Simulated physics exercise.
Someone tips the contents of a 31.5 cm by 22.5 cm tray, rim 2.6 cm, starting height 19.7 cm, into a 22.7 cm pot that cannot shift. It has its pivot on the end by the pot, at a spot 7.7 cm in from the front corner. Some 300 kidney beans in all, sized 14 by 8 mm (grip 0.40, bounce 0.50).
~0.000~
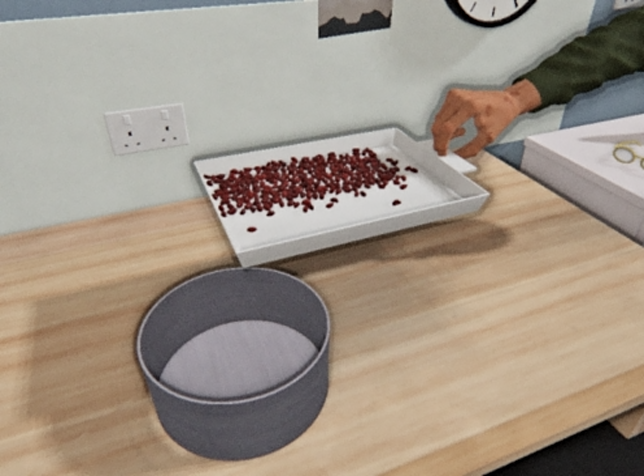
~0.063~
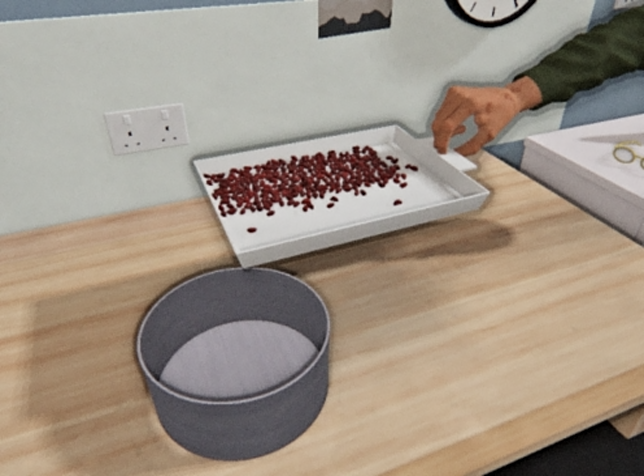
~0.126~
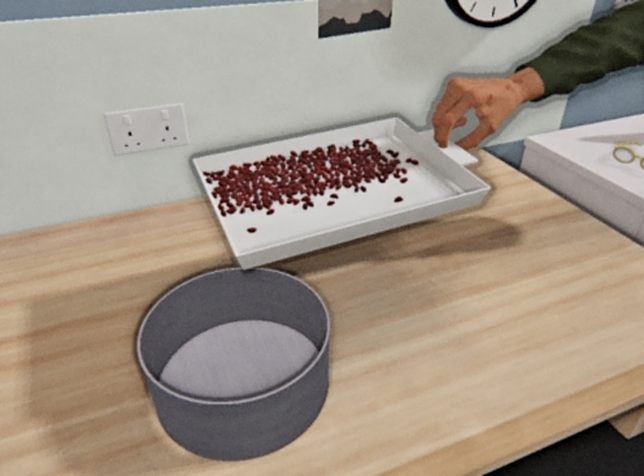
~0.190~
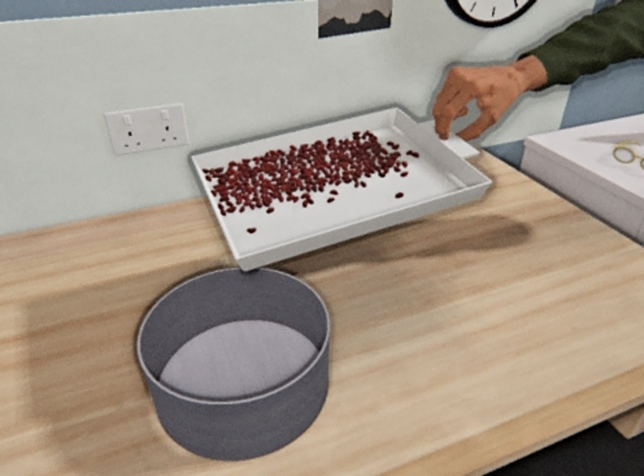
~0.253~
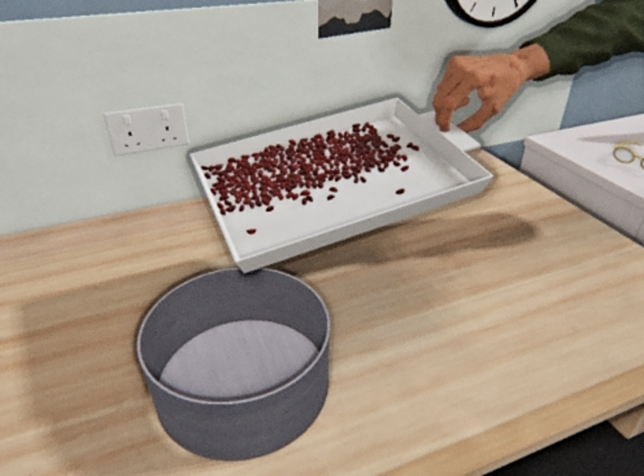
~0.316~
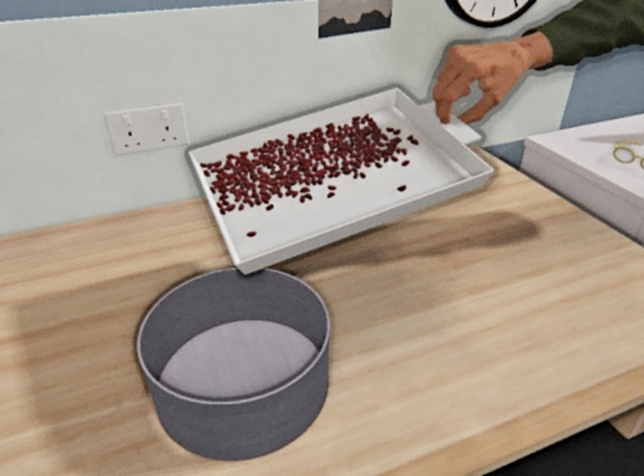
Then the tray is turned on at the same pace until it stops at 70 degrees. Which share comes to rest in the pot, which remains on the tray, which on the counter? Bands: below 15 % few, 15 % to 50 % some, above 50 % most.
Result: Pot: Most, tray: Some, counter: Few.
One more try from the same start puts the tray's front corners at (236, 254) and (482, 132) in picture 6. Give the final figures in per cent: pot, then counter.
You'd end with pot at 25 and counter at 10.
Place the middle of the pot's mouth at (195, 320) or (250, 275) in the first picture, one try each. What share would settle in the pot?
First try around 75 %, second around 30 %.
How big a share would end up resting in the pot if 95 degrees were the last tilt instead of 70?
I'd expect some 100 per cent in the pot.
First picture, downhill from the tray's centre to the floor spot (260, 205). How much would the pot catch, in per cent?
My best guess is some 5 per cent.
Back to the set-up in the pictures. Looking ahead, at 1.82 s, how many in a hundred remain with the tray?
Roughly 75 percent of the load, I'd say.
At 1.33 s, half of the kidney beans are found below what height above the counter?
Some 22 cm.
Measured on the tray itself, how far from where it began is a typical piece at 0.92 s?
Roughly 10 cm.
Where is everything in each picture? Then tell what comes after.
In the first picture, tray tilt 0 degrees, front corners at (242, 248) and (481, 192); middle of the pieces at (310, 180); pot at (236, 325).
In the second picture, tray tilt 1 degrees, front corners at (241, 248) and (482, 191); middle of the pieces at (310, 179).
In the third picture, tray tilt 3 degrees, front corners at (241, 250) and (482, 186); middle of the pieces at (310, 175).
In the fourth picture, tray tilt 6 degrees, front corners at (241, 253) and (483, 180), lowest corner left front; middle of the pieces at (310, 170).
In the fifth picture, tray tilt 9 degrees, front corners at (240, 255) and (484, 175), lowest corner left front; middle of the pieces at (309, 166).
In the sixth picture, tray tilt 12 degrees, front corners at (240, 258) and (485, 169), lowest corner left front; middle of the pieces at (309, 161); pot at (236, 325). Its pace works out near 45 degrees a second.
After 0.92 s, tilt 39 degrees; the tray holds 100 %, the pot 0 %.
After 1.33 s, tilt 57 degrees; the tray holds 95 %, the pot 5 %.
After 1.82 s, tilt 70 degrees; the tray holds 75 %, the pot 20 %.
In the end, at 3.6 s, pot 80 %, tray 20 %, counter 0 %.
